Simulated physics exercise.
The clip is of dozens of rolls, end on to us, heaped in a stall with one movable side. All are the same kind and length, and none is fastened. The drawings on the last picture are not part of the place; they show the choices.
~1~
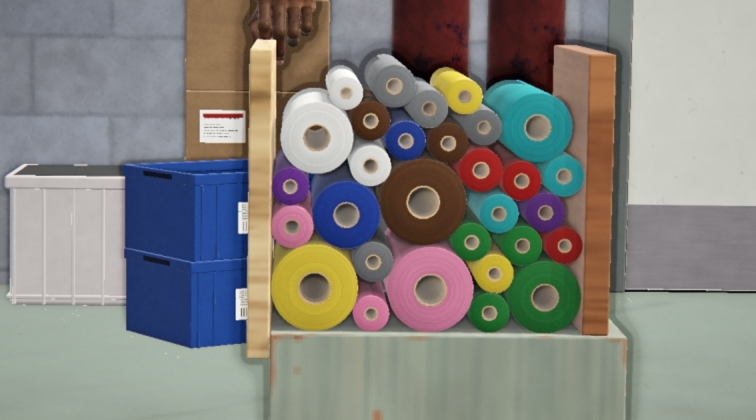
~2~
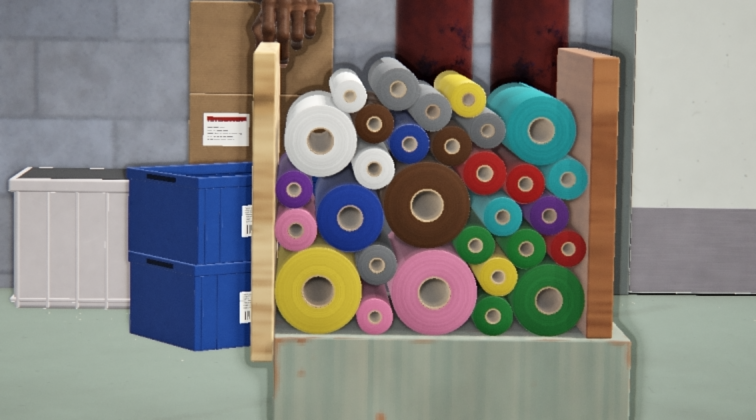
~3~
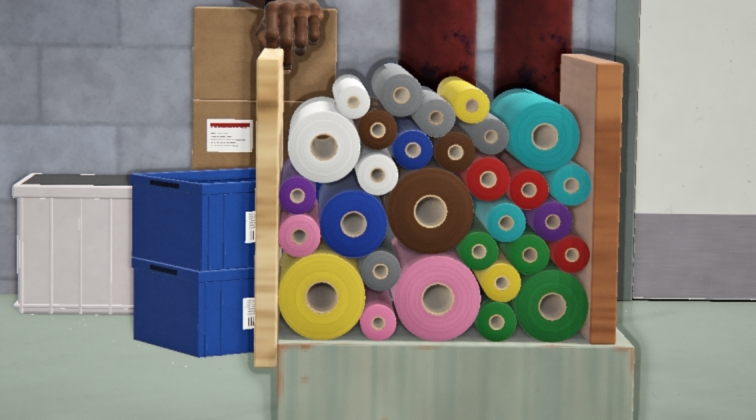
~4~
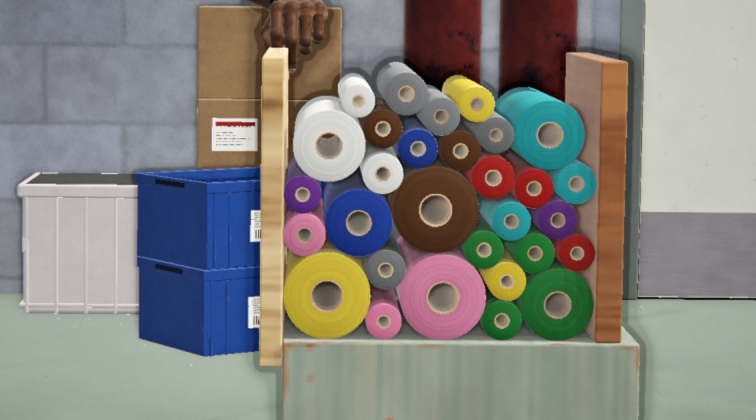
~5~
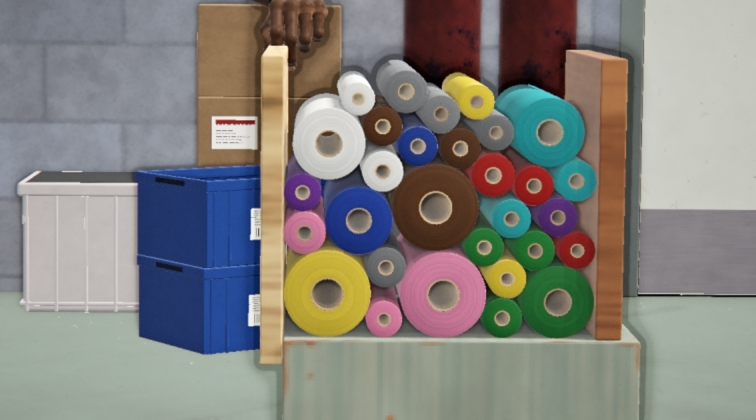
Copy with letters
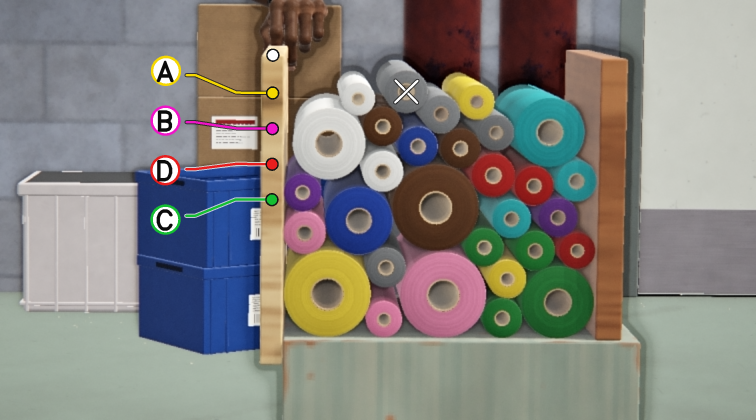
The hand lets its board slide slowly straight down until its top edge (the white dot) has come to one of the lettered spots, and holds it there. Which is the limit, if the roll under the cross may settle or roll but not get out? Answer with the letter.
Lower it to C and no more.
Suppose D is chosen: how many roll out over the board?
The count is none.
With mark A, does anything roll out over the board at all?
No, at A.
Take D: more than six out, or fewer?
At D, fewer than six.
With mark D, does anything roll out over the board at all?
No.
On the copy, A at (273, 93); B at (273, 129); C at (272, 200); D at (272, 164); the cross at (406, 92); the white dot at (273, 55).
On C. First, top of the board (284, 122).
Then, top of the board (283, 197).
Finally, top of the board (283, 199), none out over the board, the crossed one still inside.
By contrast, A keeps the crossed one inside; B keeps the crossed one inside; D keeps the crossed one inside.
